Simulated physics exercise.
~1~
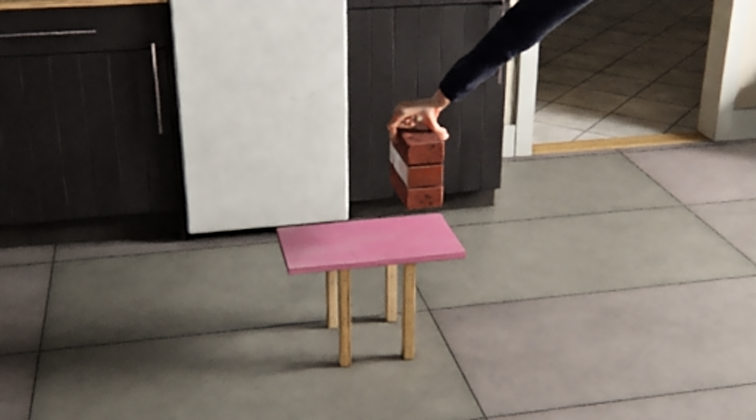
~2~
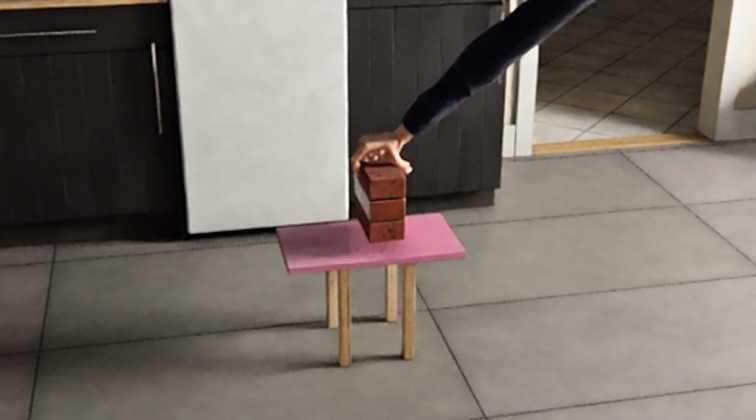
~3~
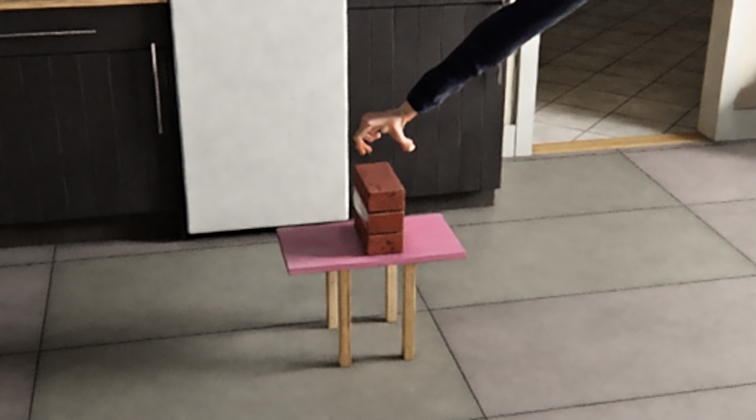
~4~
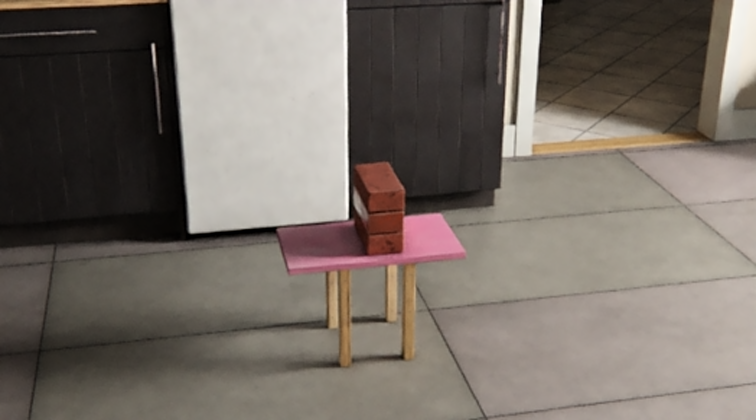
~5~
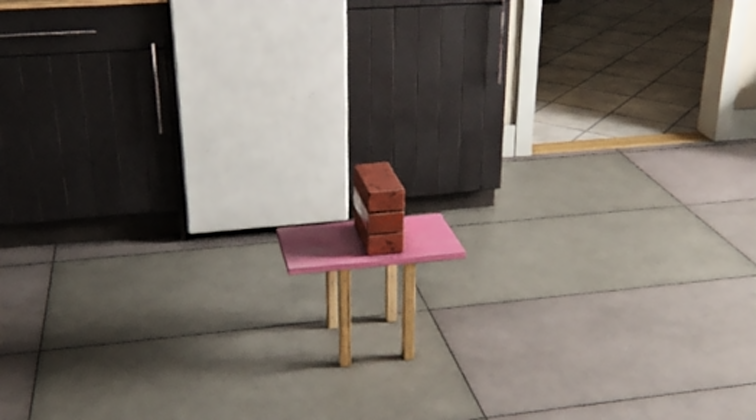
In the video, a hand lowers a stack of red bricks leftward and down onto a small pink-topped table with wooden legs in a kitchen, then lets go and withdraws. The table stays upright and still, with the bricks resting on top.
